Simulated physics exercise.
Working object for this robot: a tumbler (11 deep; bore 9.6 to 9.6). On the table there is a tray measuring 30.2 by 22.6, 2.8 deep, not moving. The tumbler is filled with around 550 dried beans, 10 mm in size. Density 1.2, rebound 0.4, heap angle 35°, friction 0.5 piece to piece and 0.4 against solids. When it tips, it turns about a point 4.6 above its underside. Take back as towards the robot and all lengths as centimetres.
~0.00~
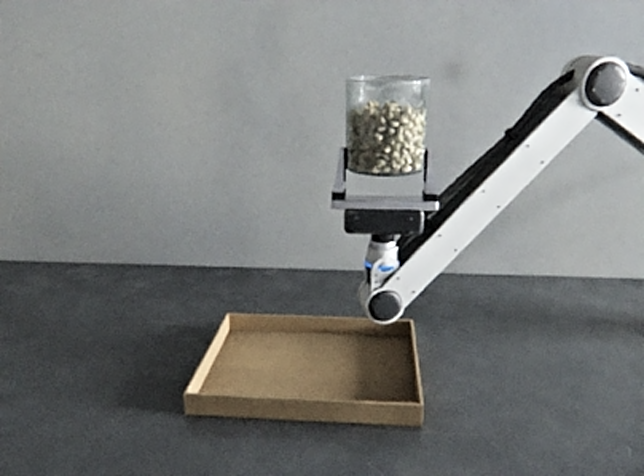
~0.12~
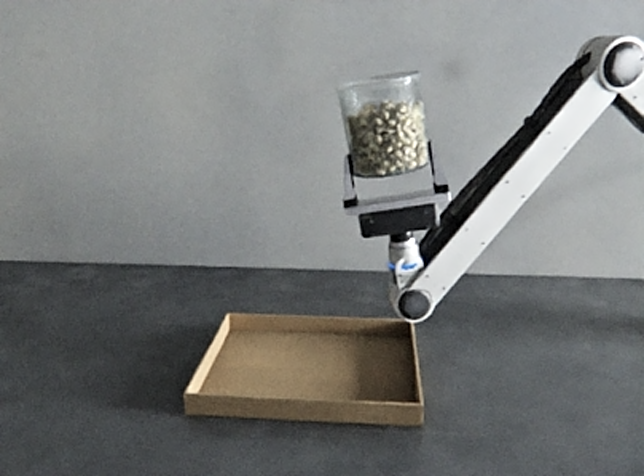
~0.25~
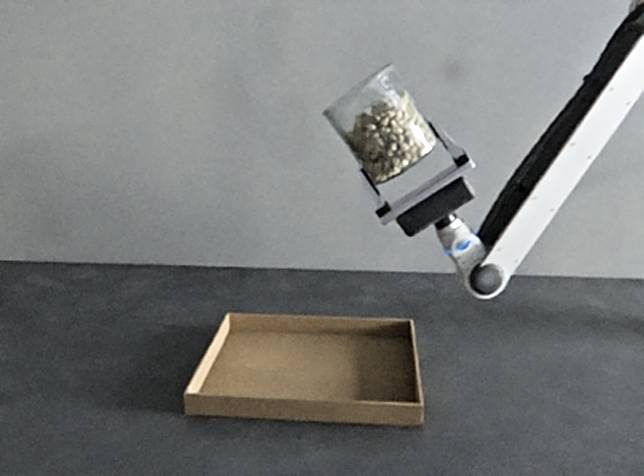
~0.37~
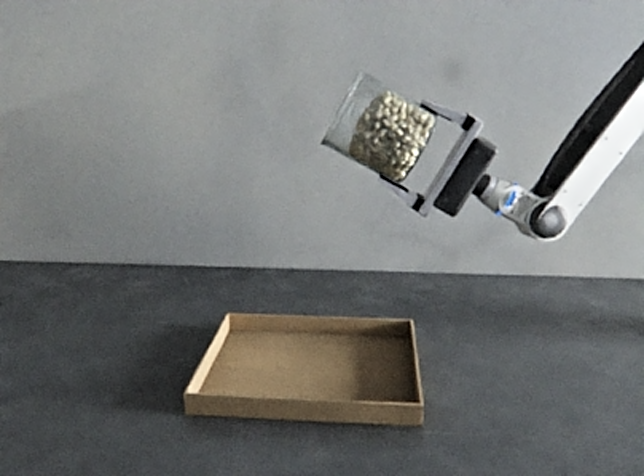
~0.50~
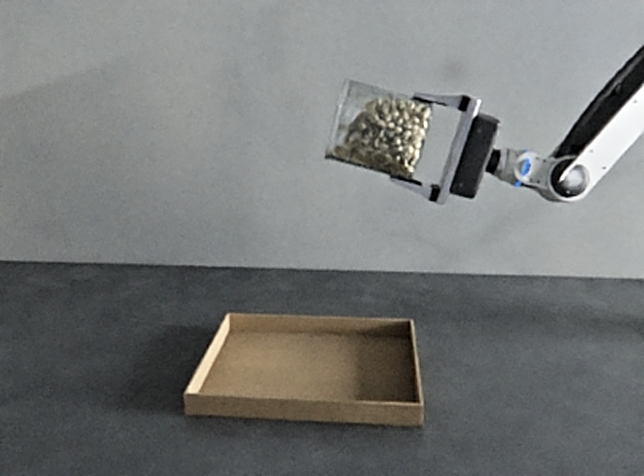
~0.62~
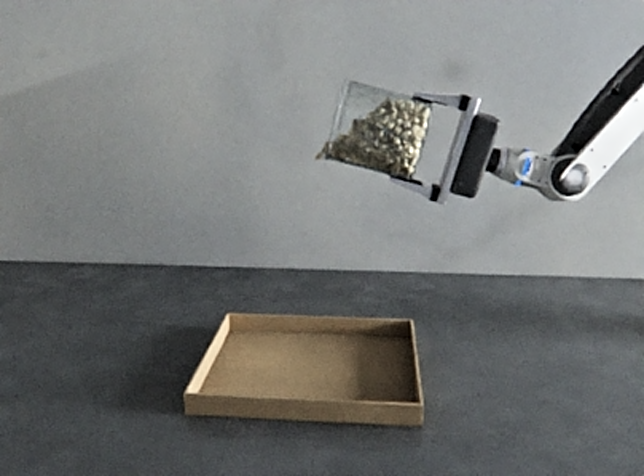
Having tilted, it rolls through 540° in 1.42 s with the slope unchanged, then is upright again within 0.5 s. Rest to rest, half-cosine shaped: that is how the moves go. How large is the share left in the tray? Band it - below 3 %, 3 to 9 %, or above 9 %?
My answer is above 9 %.
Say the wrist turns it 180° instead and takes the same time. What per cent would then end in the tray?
10 %.
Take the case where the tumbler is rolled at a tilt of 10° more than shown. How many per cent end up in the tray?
Roughly 50 %.
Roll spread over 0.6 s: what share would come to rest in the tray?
You'd be looking at some 5 per cent.
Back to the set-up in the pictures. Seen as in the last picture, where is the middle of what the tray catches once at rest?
About (261, 373).
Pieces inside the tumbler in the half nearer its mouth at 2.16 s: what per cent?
I'd put it at some 35 per cent.
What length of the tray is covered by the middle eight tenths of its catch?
About 14 cm.
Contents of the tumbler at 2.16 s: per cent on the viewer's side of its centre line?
Something like 60 per cent, give or take.
By 1.39 s, tipped 76°, highest piece 40 above the table; 514 in the tumbler, 20 in the tray, 19 in flight or on a rim.
By 2.16 s, tipped 66°, highest piece 38 above the table; 452 in the tumbler, 84 in the tray, 2 on the table or floor, 15 in flight or on a rim.
By 2.74 s, upright, highest piece 41 above the table; 448 in the tumbler, 103 in the tray, 2 on the table or floor.
By 3.44 s, upright, highest piece 40 above the table; 448 in the tumbler, 103 in the tray, 2 on the table or floor.
Final count, 448 in the tumbler, 103 in the tray, 2 on the table or floor. That is 19 % in the tray.
